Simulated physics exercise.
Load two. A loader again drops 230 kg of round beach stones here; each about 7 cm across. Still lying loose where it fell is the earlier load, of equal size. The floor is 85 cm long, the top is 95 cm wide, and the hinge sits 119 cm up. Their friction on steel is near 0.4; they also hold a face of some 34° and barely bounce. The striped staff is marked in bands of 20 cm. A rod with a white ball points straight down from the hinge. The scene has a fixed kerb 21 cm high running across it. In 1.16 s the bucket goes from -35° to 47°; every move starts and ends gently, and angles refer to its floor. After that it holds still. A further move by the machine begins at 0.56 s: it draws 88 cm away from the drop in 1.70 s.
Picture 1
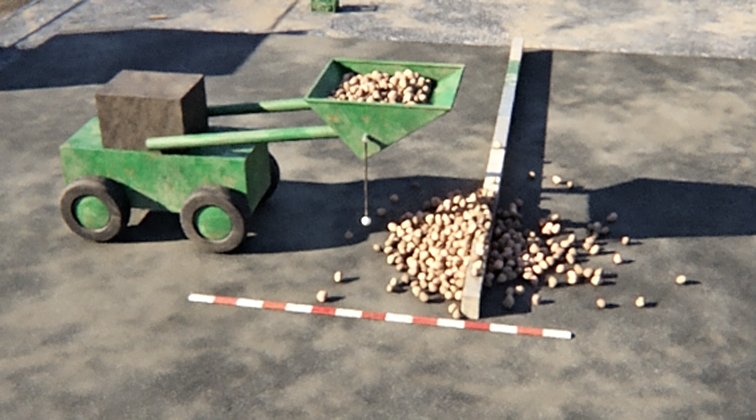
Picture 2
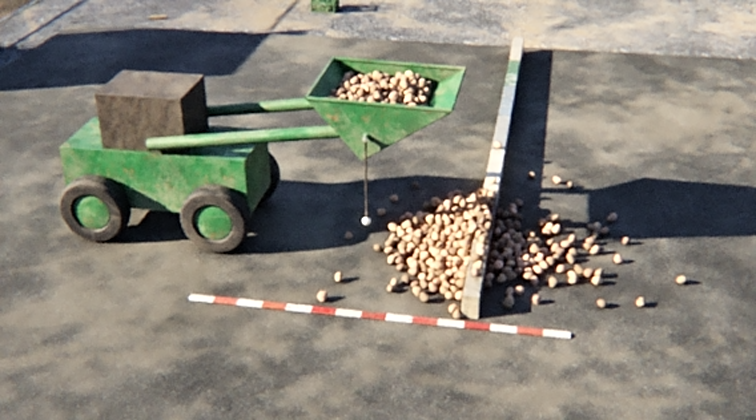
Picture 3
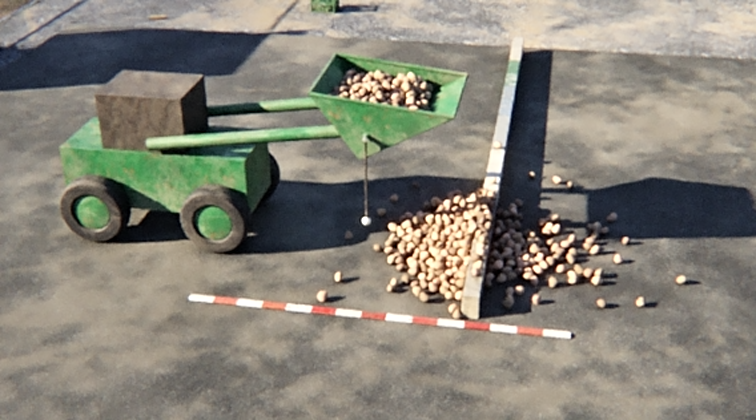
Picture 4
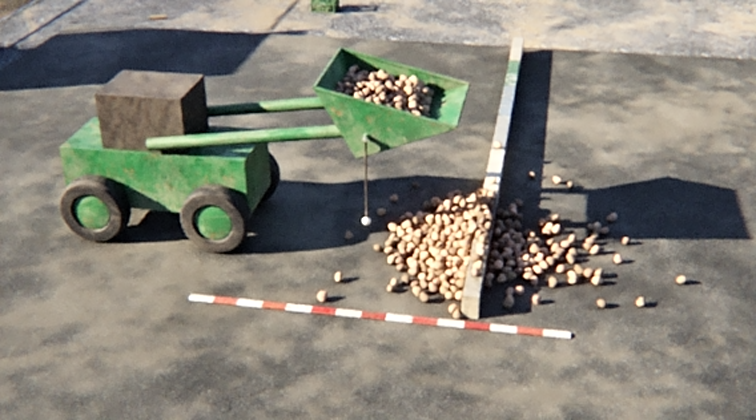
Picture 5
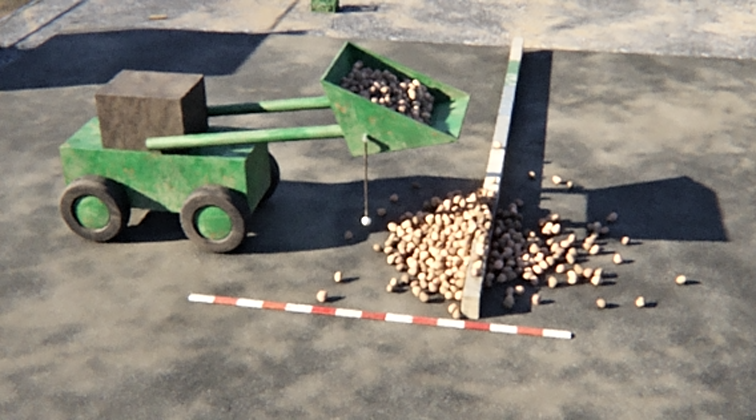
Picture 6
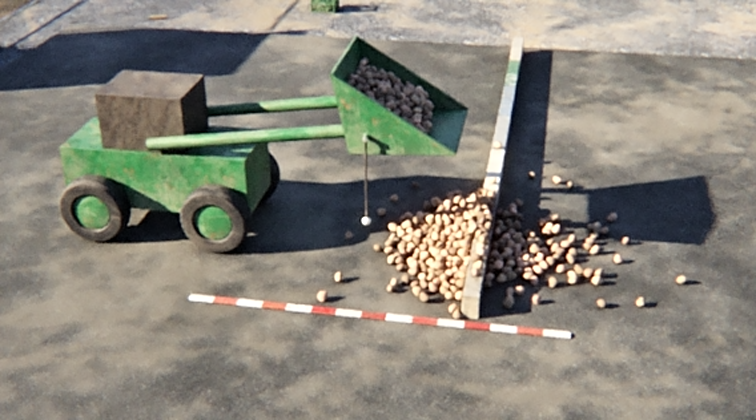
A green wheeled loader slowly tilting its raised bucket of round stones forward above a loose stone pile straddling a kerb.
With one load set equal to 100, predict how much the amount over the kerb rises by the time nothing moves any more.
It rises by roughly 0 percent.
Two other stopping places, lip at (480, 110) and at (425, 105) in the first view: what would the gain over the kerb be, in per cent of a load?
I'd expect near 5 per cent first and near 0 per cent next.
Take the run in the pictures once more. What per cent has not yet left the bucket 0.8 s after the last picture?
Estimate: 15 % remaining inside, roughly.
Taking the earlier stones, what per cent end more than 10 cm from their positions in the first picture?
I'd put it at about 10 per cent.
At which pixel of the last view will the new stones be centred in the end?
Middle: Approx. (418, 232) px.
Then, 0.4 s after the last picture the floor is at 34°; in per cent of one load, 96 in the bucket, 78 on this side of the kerb, 25 over the kerb; the foremost stones are at (624, 255).
Then, 0.8 s after the last picture the floor is at 47°; in per cent of one load, 15 in the bucket, 160 on this side of the kerb, 25 over the kerb; the foremost stones are at (624, 255).
Then, 2.2 s after the last picture the floor is at 47°; in per cent of one load, 0 in the bucket, 175 on this side of the kerb, 25 over the kerb; the foremost stones are at (624, 255).
Then, 4.7 s after the last picture the floor is at 47°; in per cent of one load, 0 in the bucket, 175 on this side of the kerb, 25 over the kerb; the foremost stones are at (624, 255). Net gain over the kerb, 0.
